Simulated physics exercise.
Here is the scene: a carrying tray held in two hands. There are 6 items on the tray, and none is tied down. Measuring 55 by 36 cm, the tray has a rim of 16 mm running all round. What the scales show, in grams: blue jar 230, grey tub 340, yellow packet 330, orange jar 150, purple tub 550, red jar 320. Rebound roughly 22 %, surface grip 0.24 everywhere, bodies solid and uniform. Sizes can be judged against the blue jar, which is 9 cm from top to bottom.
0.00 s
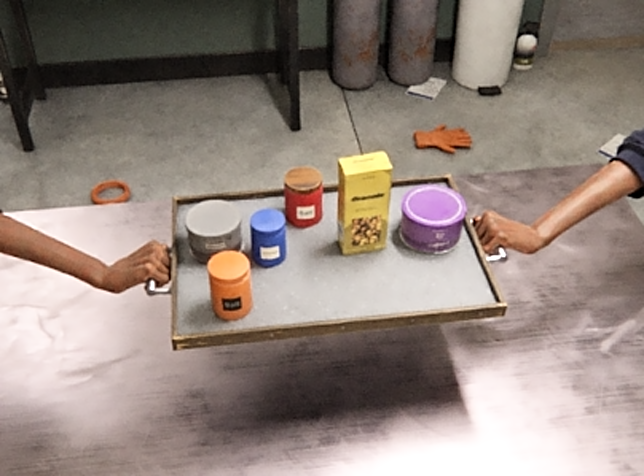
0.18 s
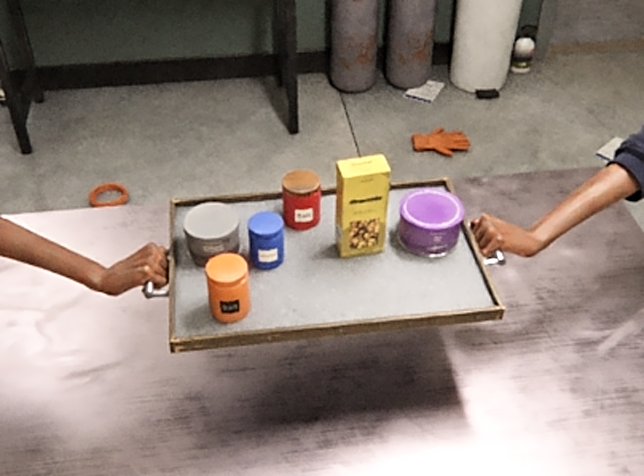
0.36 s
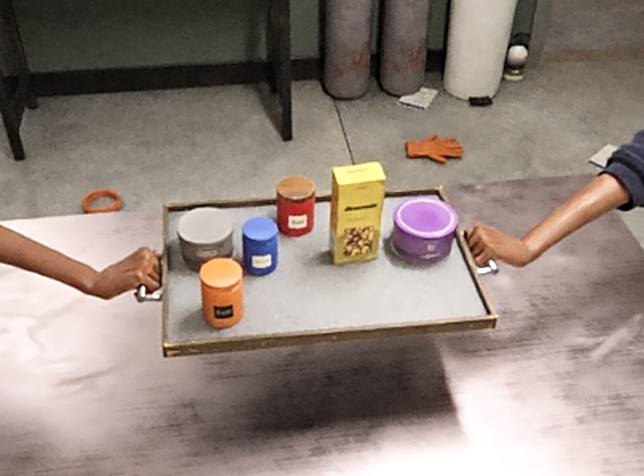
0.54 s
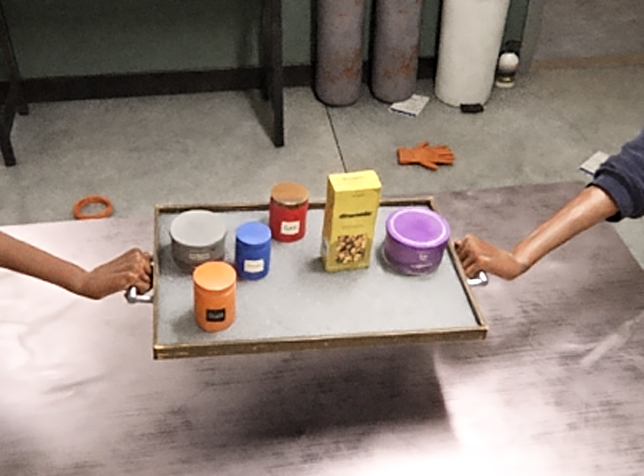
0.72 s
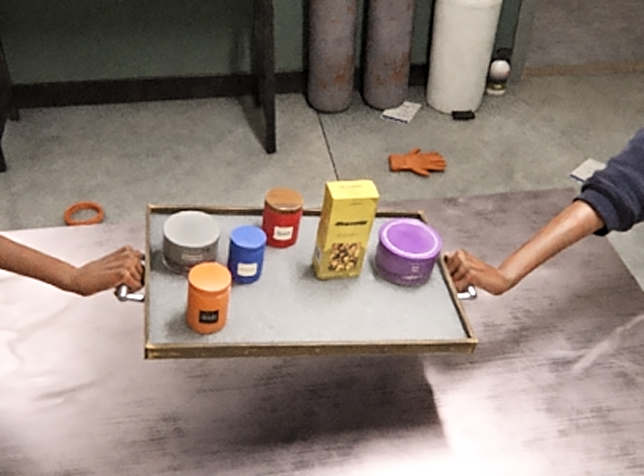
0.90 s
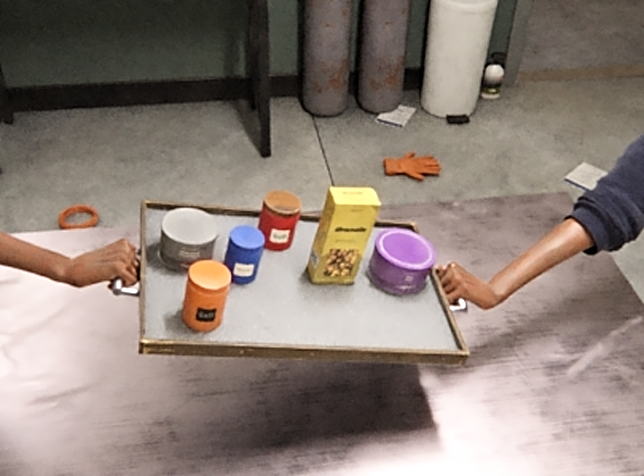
Two hands holding a tray of colourful jars, tubs and a yellow packet, gradually tilting it slightly down to the right.
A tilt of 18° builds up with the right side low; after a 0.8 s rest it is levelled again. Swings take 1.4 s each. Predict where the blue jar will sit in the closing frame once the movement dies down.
I would say around (320, 263).
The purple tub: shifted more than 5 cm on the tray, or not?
Purple tub: Unmoved.
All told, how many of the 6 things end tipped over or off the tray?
That makes 1.
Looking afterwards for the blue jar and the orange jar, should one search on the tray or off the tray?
At the end the blue jar stays inside the limits and the orange jar winds up past the limits.
After 1.70 s, tilt 18°, right edge down; blue jar slid 13 cm near (314, 260); orange jar slid 13 cm; grey tub slid 13 cm.
After 2.20 s, tilt 18°, right edge down; blue jar slid 15 cm near (326, 269); orange jar tipped 17° from how it sat; red jar slid 27 cm.
At rest (4.2 s), off the tray, orange jar; not toppled but over 5 cm from the start, blue jar, grey tub and red jar; the other 2 in place, give or take 5 cm. Seen from the same camera at the end, blue jar near (320, 263).
